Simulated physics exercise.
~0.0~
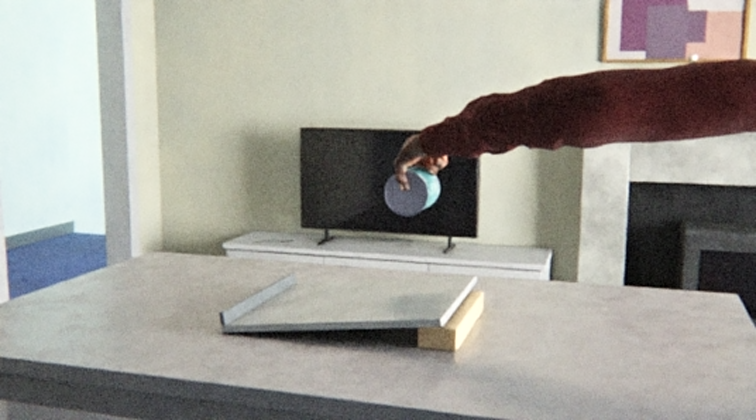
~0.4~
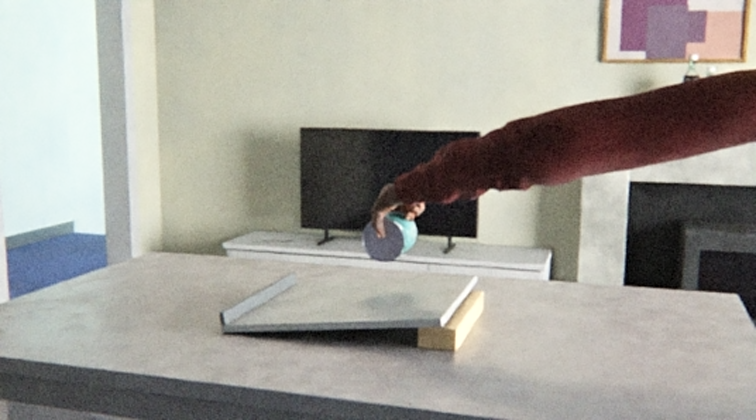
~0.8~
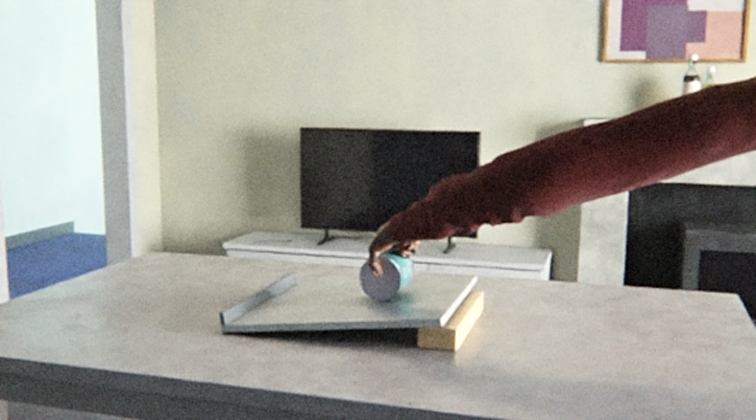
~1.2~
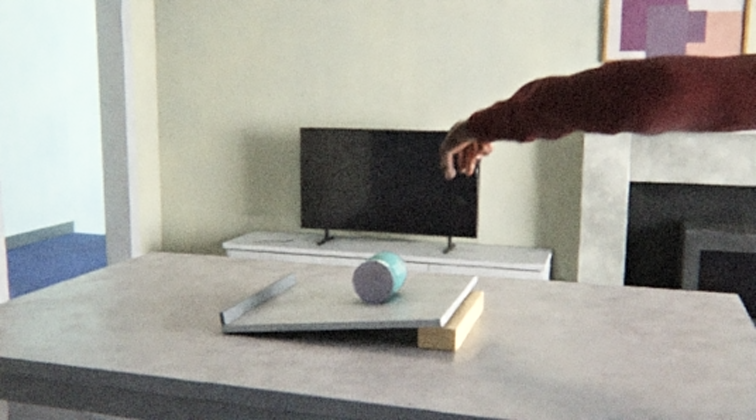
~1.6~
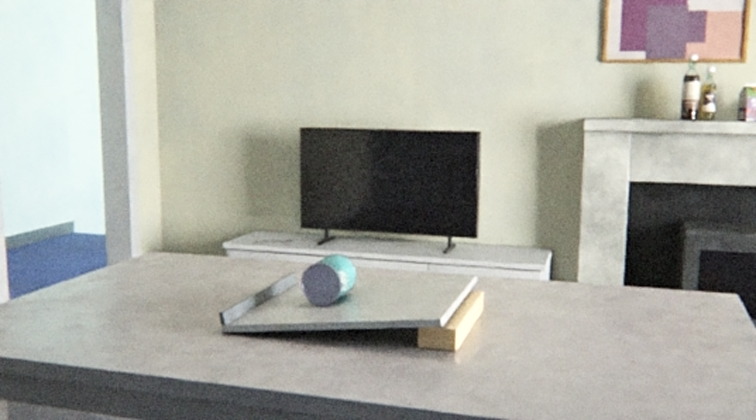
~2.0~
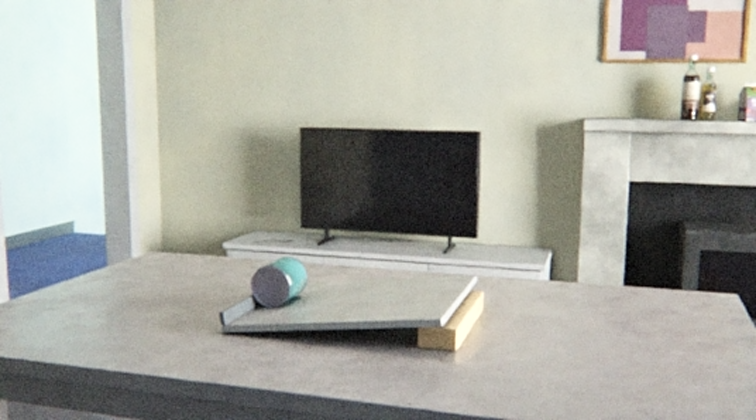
A hand sets a turquoise tin on a tilted board, and it rolls down left.
